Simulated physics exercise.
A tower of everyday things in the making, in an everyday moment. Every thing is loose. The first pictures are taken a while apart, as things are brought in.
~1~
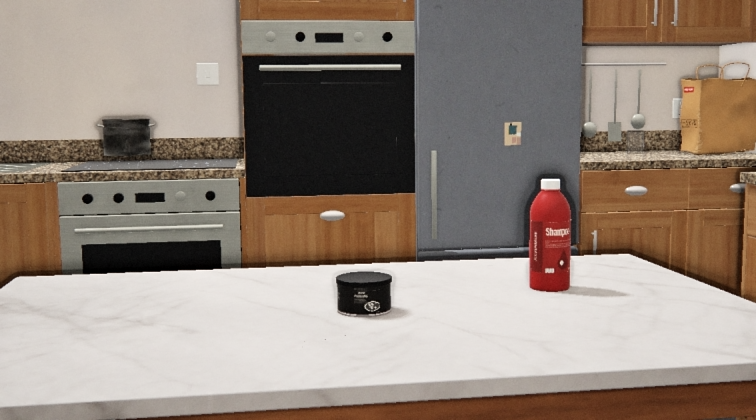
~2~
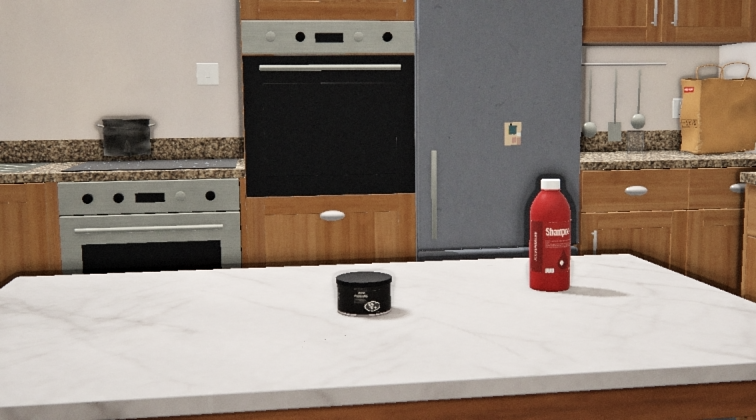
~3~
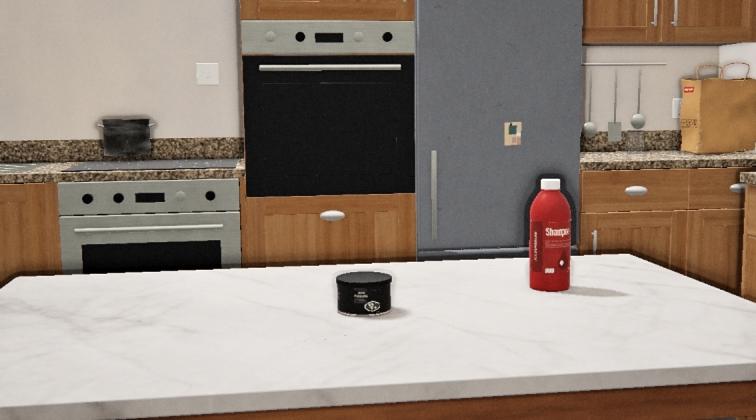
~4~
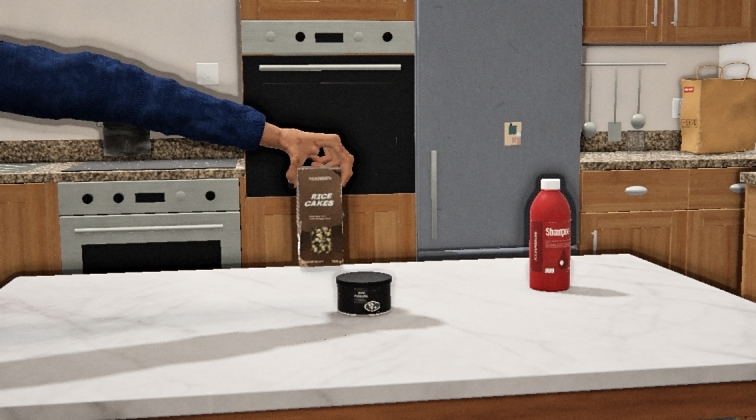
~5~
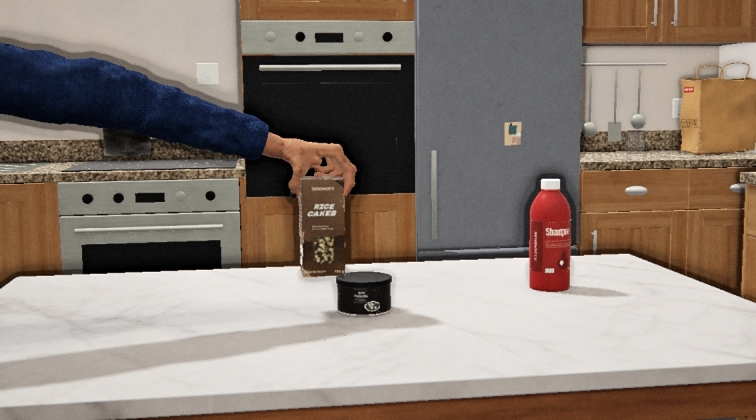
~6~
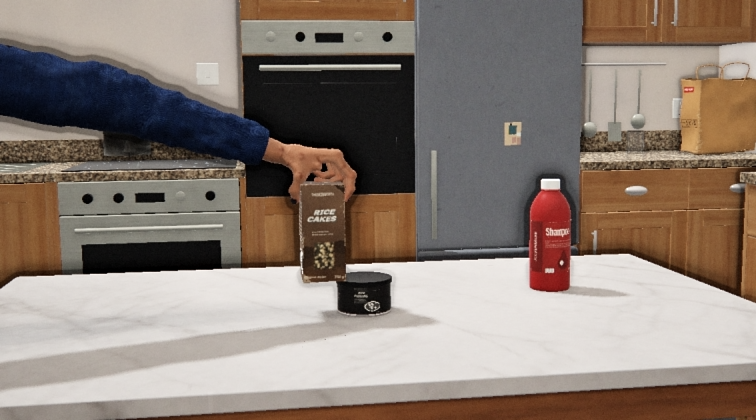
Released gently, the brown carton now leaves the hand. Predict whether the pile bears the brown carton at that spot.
Pretty sure the pile is unstable there.
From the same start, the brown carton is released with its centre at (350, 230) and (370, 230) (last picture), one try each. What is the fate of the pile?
On the first release the pile stays intact, while on the second it stays intact.
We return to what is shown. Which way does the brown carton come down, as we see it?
Off leftwards in the picture.
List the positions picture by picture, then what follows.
The last thing is not in view yet; red bottle (550, 234), in the first picture.
The last thing is not in view yet; red bottle (550, 234), in the second picture.
The last thing is not in view yet; red bottle (550, 234), in the third picture.
Coming down; brown carton (319, 215); red bottle (550, 234), in the fourth picture.
Coming down; brown carton (322, 225); red bottle (550, 234), in the fifth picture.
In place under the hand; brown carton (322, 230); red bottle (550, 234), in the sixth picture.
Then, 0.30 s later than the last frame, brown carton tilted by 33° near (297, 247).
Then, 0.40 s later than the last frame, brown carton now fallen.
When it is over, fallen, brown carton; the other 2 as before. End places, in pixels of the last picture, brown carton near (261, 294). The pile gives way.
